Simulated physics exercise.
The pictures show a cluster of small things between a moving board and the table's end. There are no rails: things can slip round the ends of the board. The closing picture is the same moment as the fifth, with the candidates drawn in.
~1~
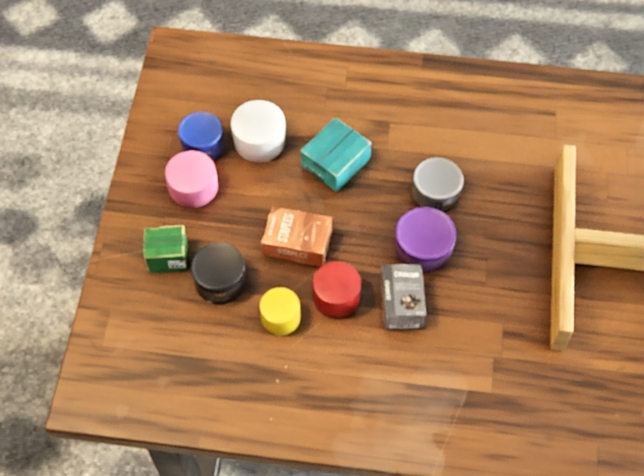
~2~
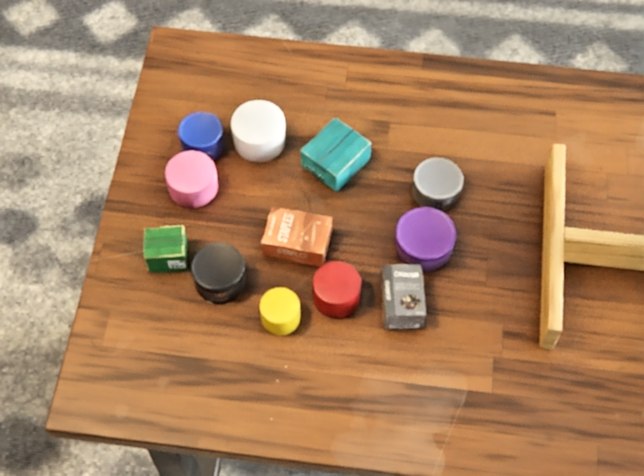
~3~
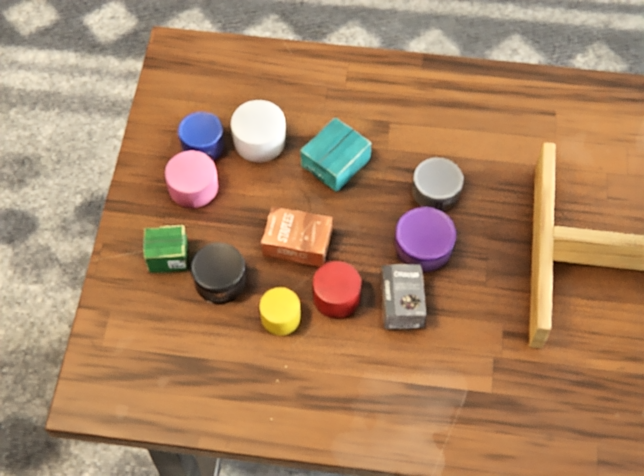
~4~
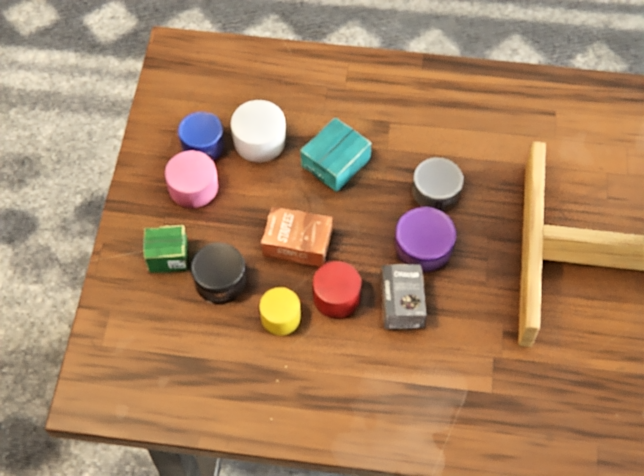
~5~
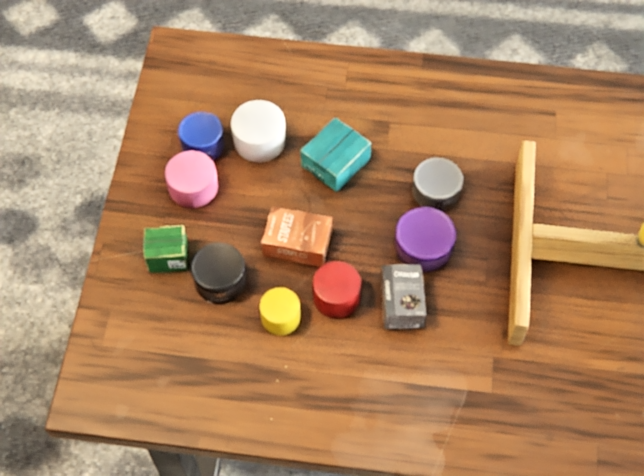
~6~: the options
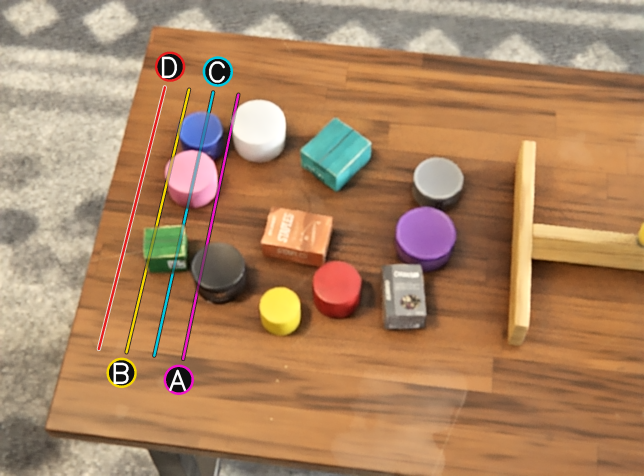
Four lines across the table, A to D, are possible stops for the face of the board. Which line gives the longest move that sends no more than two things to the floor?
The farthest such stop is C.
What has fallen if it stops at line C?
The green box.
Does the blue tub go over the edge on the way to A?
By then, no.
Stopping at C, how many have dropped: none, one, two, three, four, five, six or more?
One.
On the marked copy, A at (213, 218); B at (160, 212); C at (186, 215); D at (134, 209).
Taking C. A third of the way, board (402, 215); red tin (322, 288); grey packet (367, 292).
Two thirds of the way, board (281, 202); green box (141, 254); blue tub (191, 137).
When it is over, board (187, 192); green box over the edge; blue tub (126, 126); one fallen.
As for the rest, A is within the limit but short; B drops five; D drops five.
